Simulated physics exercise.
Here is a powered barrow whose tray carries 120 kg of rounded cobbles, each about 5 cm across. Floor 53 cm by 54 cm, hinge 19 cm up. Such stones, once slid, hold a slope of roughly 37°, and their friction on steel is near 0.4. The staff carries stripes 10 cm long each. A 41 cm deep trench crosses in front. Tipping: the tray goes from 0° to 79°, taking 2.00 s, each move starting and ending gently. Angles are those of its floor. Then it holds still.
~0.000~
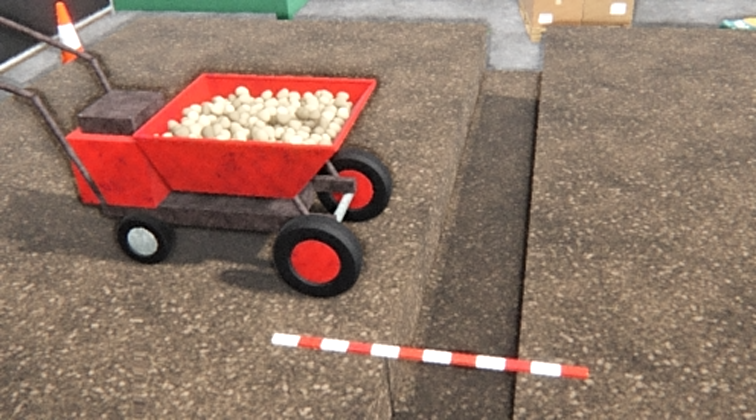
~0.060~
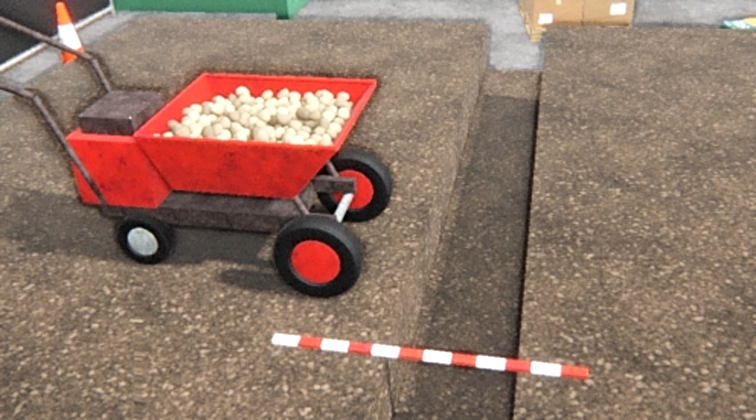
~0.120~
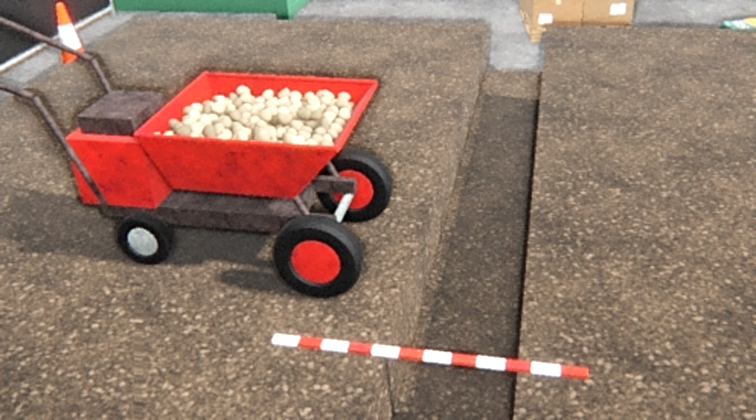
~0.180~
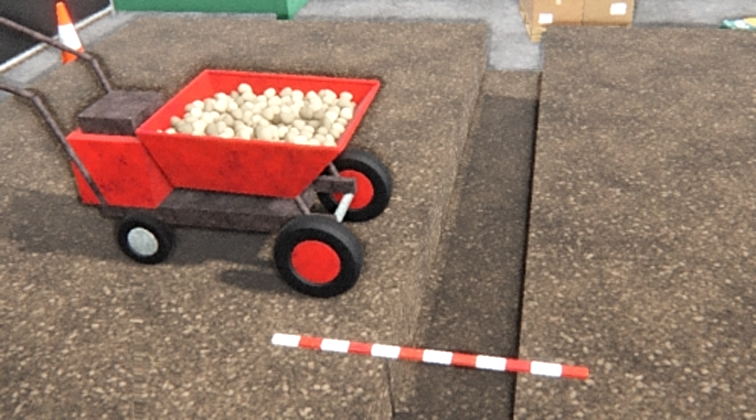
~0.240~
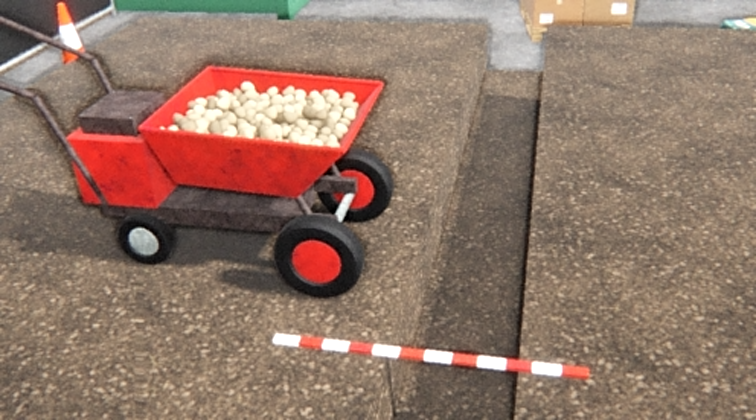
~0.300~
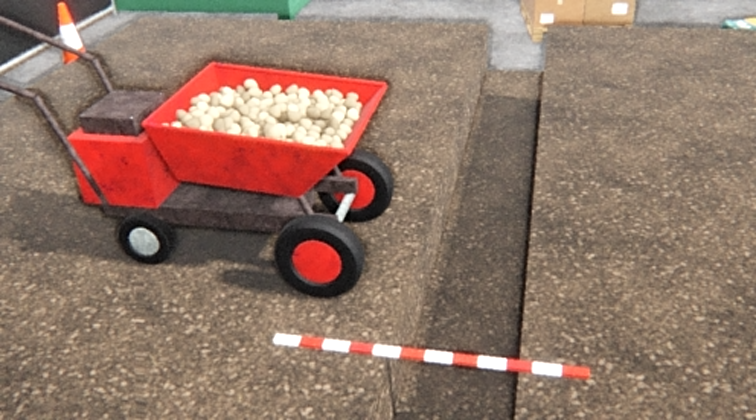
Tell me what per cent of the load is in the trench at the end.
Some 88 per cent.
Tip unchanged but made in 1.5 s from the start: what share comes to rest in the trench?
Around 85 per cent would end in the trench.
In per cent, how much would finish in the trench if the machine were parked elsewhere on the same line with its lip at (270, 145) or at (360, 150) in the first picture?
Close to 100 percent in the first case, 55 percent in the second.
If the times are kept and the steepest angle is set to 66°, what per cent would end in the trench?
It would be near 90 per cent.
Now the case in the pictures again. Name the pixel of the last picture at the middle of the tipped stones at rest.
In the last view, about (491, 328).
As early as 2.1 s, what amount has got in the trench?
By that moment, roughly 75 per cent of the load.
After 1.5 s the floor is at 67°; 94 % in the tray, 6 % in the trench; the foremost stones are at (491, 256).
After 2.1 s the floor is at 79°; 14 % in the tray, 74 % in the trench, 12 % past the trench; the foremost stones are at (660, 277).
After 2.5 s the floor is at 79°; 1 % in the tray, 87 % in the trench, 12 % past the trench; the foremost stones are at (707, 280).
After 4.4 s the floor is at 79°; 0 % in the tray, 88 % in the trench, 12 % past the trench; the foremost stones are at (714, 280).
